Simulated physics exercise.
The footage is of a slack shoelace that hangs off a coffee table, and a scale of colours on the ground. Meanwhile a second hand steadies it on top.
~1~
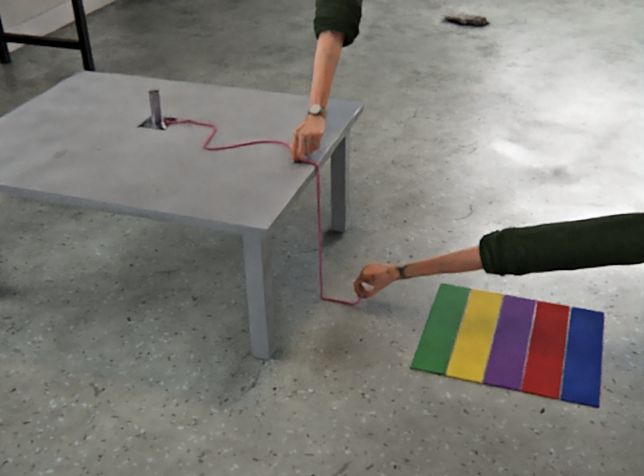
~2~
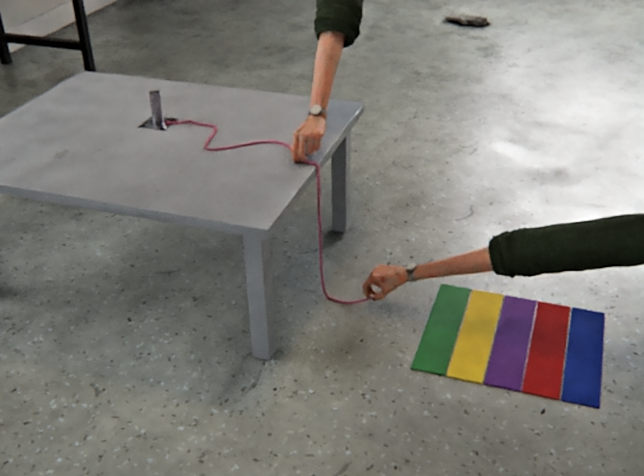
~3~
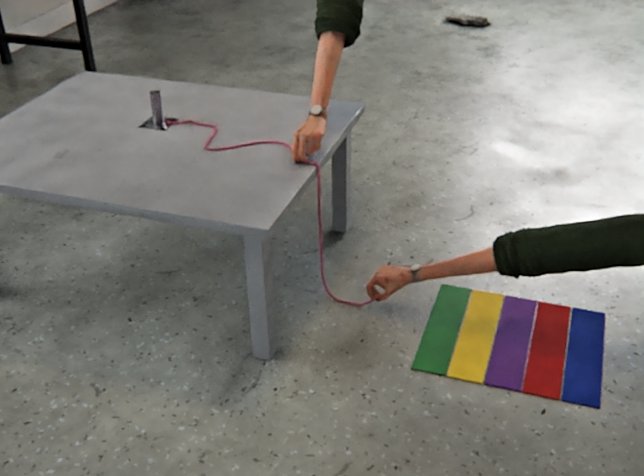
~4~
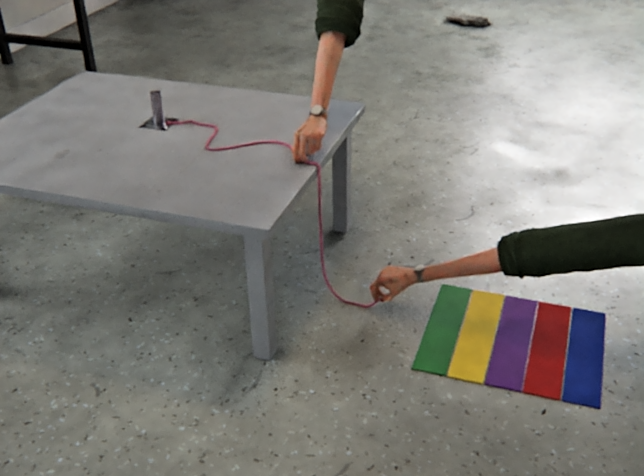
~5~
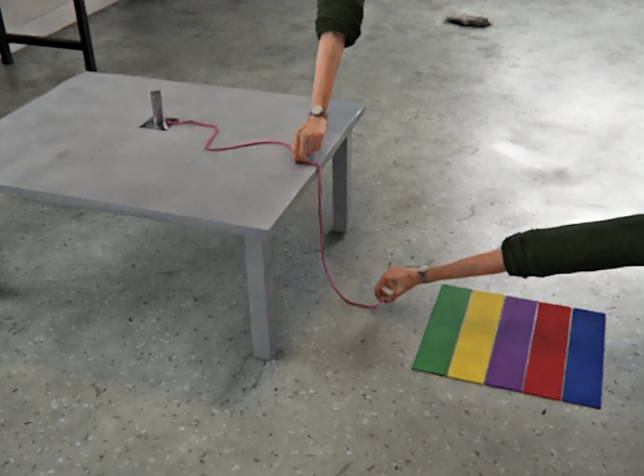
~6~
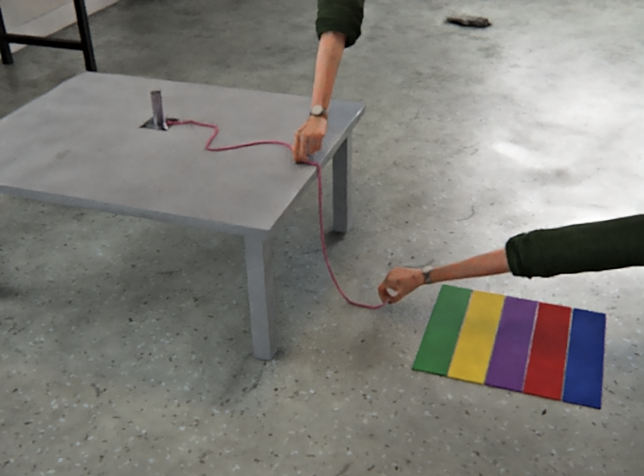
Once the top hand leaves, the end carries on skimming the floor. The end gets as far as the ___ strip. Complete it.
The end gets as far as the red strip.
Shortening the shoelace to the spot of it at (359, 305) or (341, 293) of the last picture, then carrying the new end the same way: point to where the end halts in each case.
About (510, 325), then (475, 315).
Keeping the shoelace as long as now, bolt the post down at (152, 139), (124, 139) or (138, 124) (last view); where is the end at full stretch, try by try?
One per try, in order: (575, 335), (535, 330), (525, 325).
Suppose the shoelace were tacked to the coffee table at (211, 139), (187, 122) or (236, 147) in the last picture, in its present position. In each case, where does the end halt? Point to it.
Try one gives (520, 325), try two (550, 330), and try three (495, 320).
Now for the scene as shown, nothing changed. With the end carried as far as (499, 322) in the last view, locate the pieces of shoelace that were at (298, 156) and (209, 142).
Result - first point (333, 200), second point (245, 143).
A little later, end near (499, 322); over purple.
Next, end near (535, 328); over red.
When it is tight, end near (557, 332); over red. It gets as far as the red strip.
